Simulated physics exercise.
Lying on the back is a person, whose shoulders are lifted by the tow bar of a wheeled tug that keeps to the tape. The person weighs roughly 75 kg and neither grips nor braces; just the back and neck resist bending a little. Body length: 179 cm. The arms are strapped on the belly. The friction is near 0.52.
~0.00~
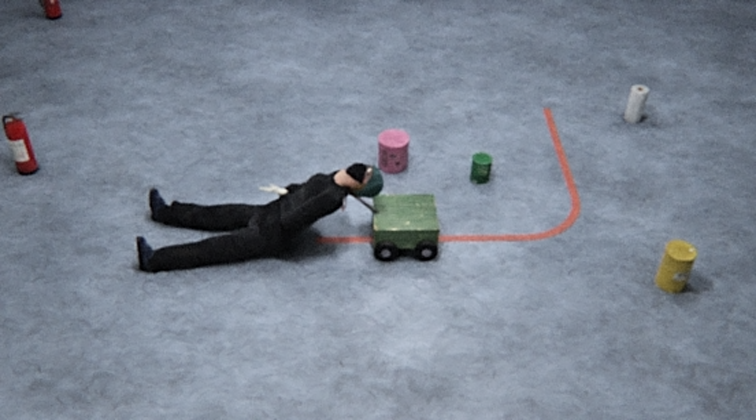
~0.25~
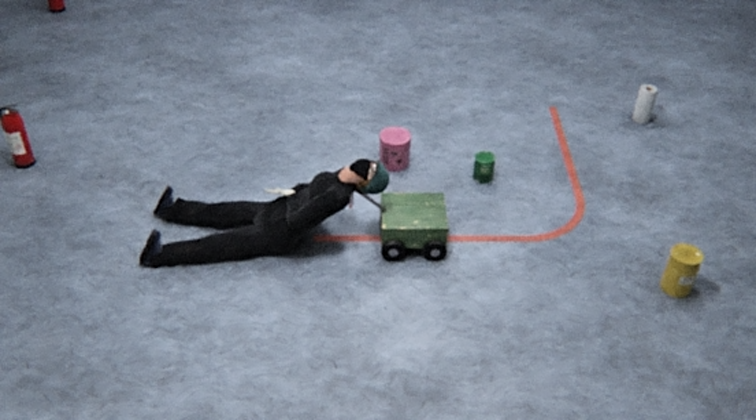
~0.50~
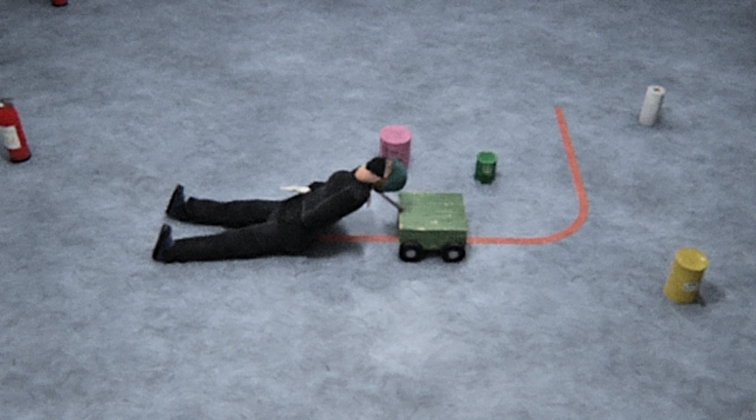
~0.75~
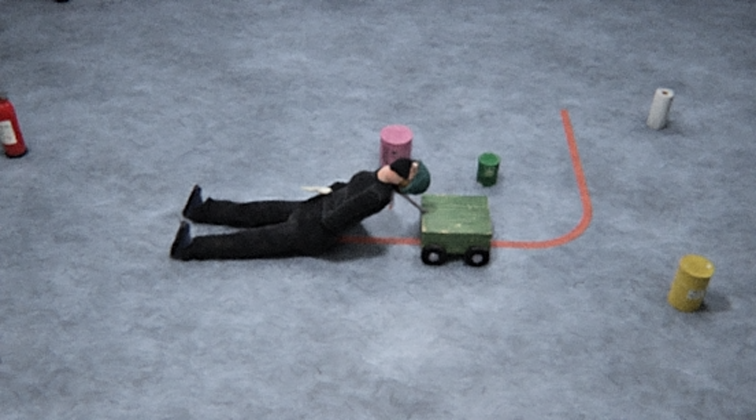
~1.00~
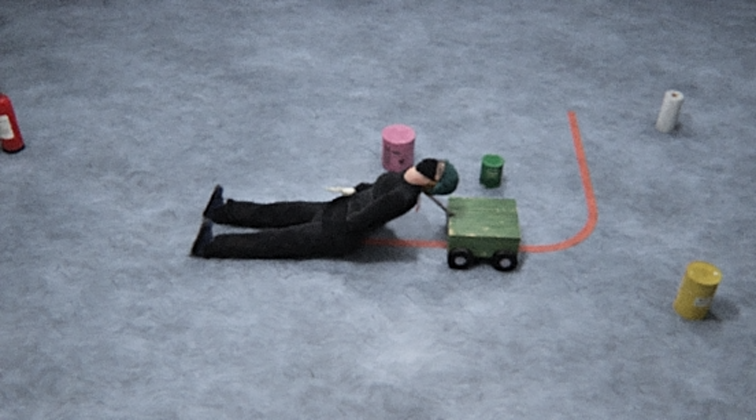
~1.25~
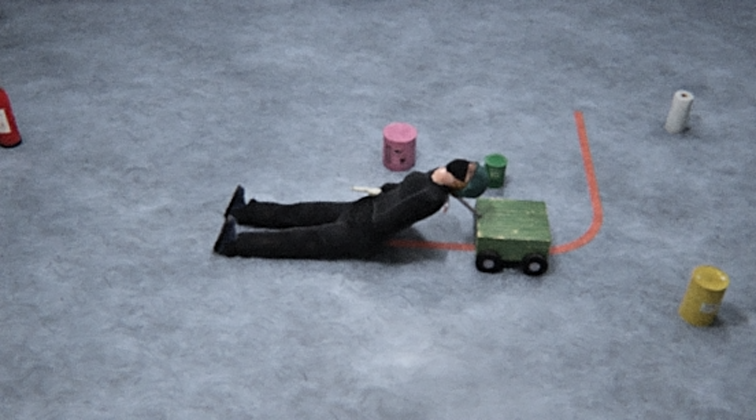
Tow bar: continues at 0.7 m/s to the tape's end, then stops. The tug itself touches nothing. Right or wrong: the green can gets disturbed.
Wrong.
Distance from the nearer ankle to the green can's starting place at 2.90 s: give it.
Roughly 90 cm.
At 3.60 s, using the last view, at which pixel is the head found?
(604, 106).
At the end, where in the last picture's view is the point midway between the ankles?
The midpoint sits near (545, 200).
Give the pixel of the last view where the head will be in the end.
It comes to rest near pixel (589, 41).
After 2.20 s the green can is where it stood, near (494, 172) in the last picture's view; the nearer ankle is 116 cm from that spot.
After 2.90 s the green can is where it stood, near (494, 172) in the last picture's view; the nearer ankle is 85 cm from that spot.
After 3.60 s the green can is where it stood, near (494, 172) in the last picture's view; the nearer ankle is 66 cm from that spot.
After 4.30 s the green can is where it stood, near (494, 172) in the last picture's view; the nearer ankle is 46 cm from that spot.
By 5.2 s, green can stays put; white post stays put; yellow bin stays put; pink bucket stays put.
